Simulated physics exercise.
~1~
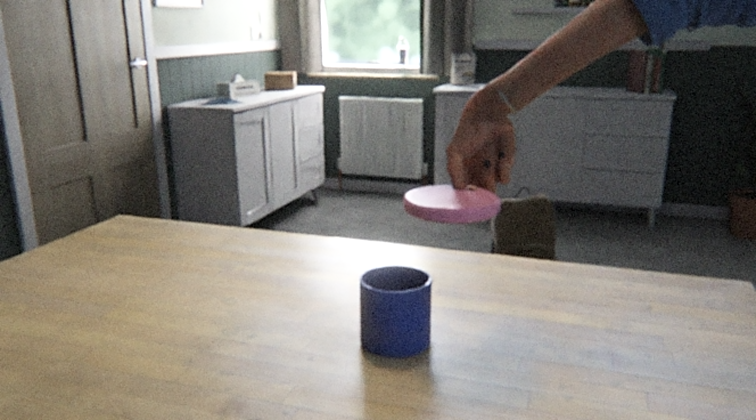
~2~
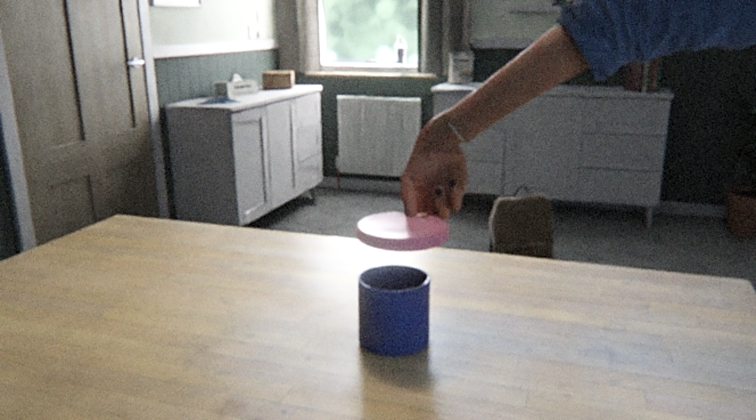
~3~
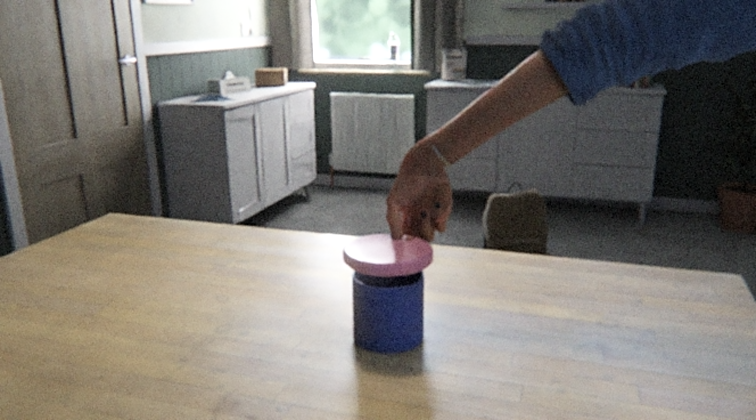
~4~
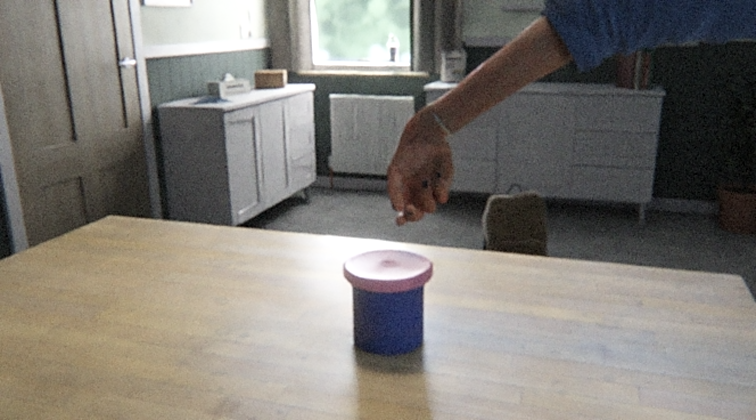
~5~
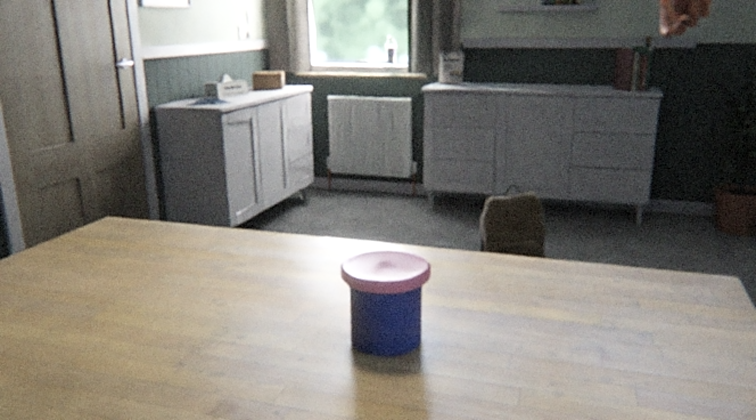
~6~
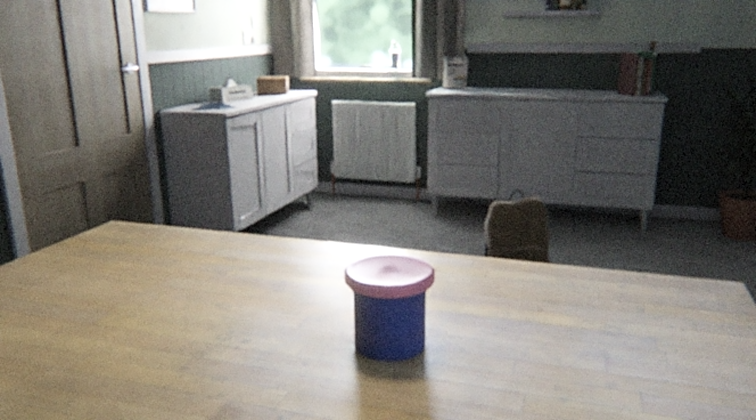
A pink coaster, held by a hand reaching in from the right, moves left and down over an open blue container on a wooden table. The hand sets it on the rim, lets go and withdraws, leaving the coaster resting there and covering the opening.
